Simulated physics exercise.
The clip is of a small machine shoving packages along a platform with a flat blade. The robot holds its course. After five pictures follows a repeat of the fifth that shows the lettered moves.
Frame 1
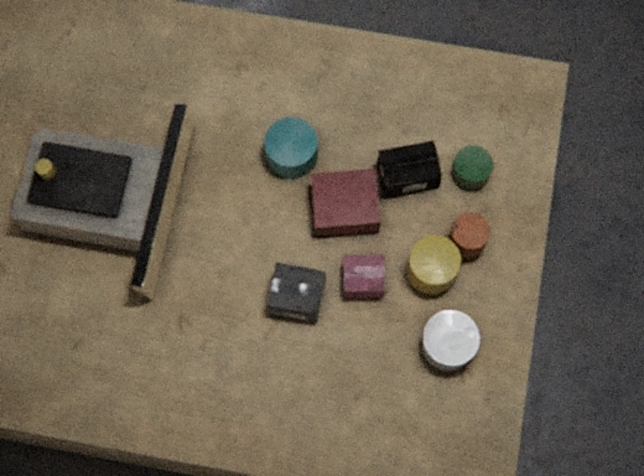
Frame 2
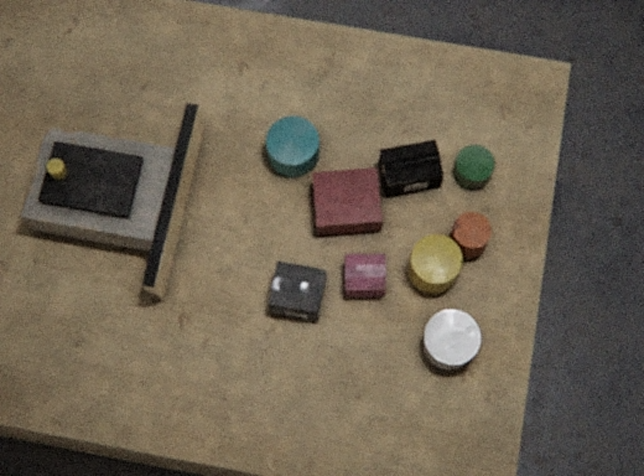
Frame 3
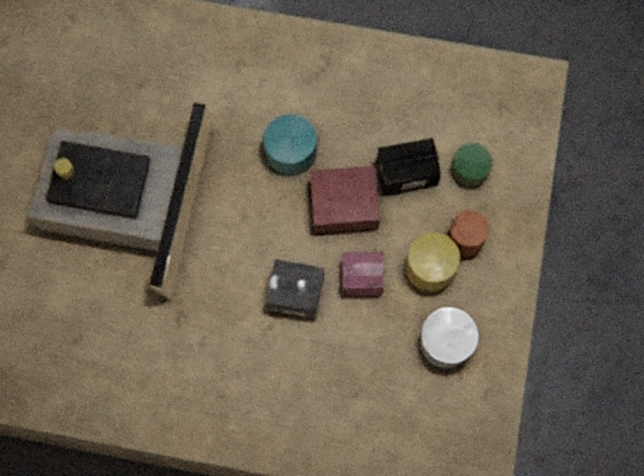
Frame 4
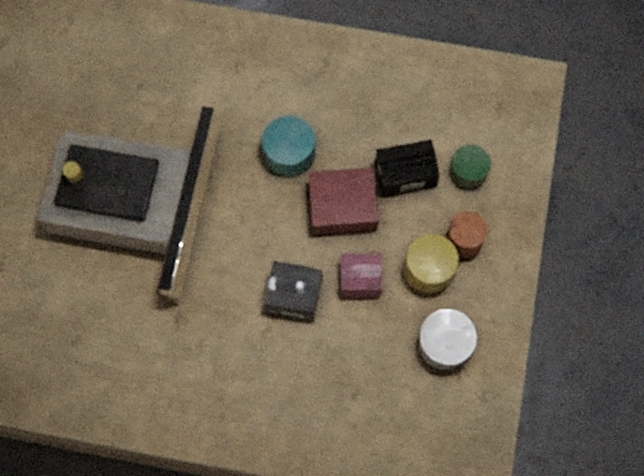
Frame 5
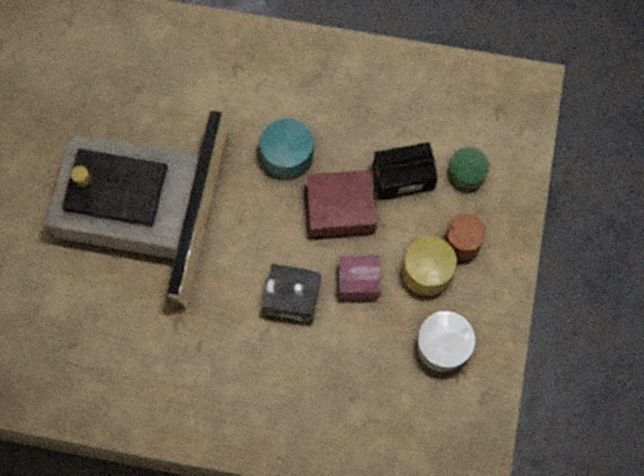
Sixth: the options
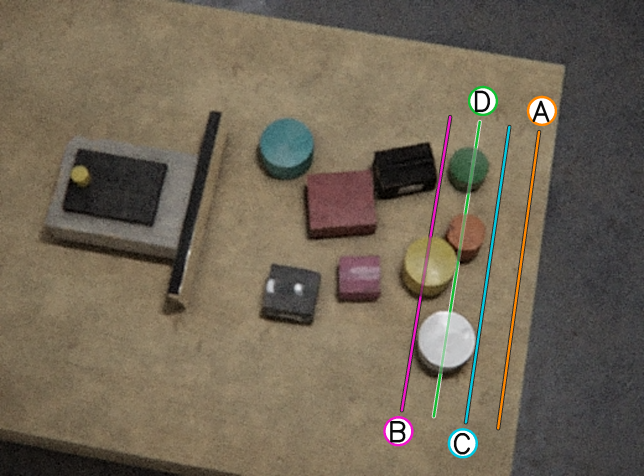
On a tan platform, a small grey machine with a wide flat blade creeps a short way to the right, while the cluster of coloured round containers and boxes ahead of it stays in place, untouched by the blade.
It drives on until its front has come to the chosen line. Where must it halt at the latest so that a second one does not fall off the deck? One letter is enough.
No second one falls up to B.
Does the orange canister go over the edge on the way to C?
Yes.
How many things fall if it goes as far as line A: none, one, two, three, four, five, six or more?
By then, six or more.
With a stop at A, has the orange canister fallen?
By then, yes.
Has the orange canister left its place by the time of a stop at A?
Yes.
On the marked copy, A at (519, 274); B at (427, 257); C at (489, 268); D at (458, 263).
With B. Early on, robot (204, 202); turquoise canister (329, 154); grey parcel (298, 294).
Further on, robot (288, 217); green pail (501, 158); orange canister (484, 222).
At the end, robot (350, 228); orange canister over the edge; yellow canister (520, 263); one fallen.
As for the rest, A drops eight; C drops five; D drops two.
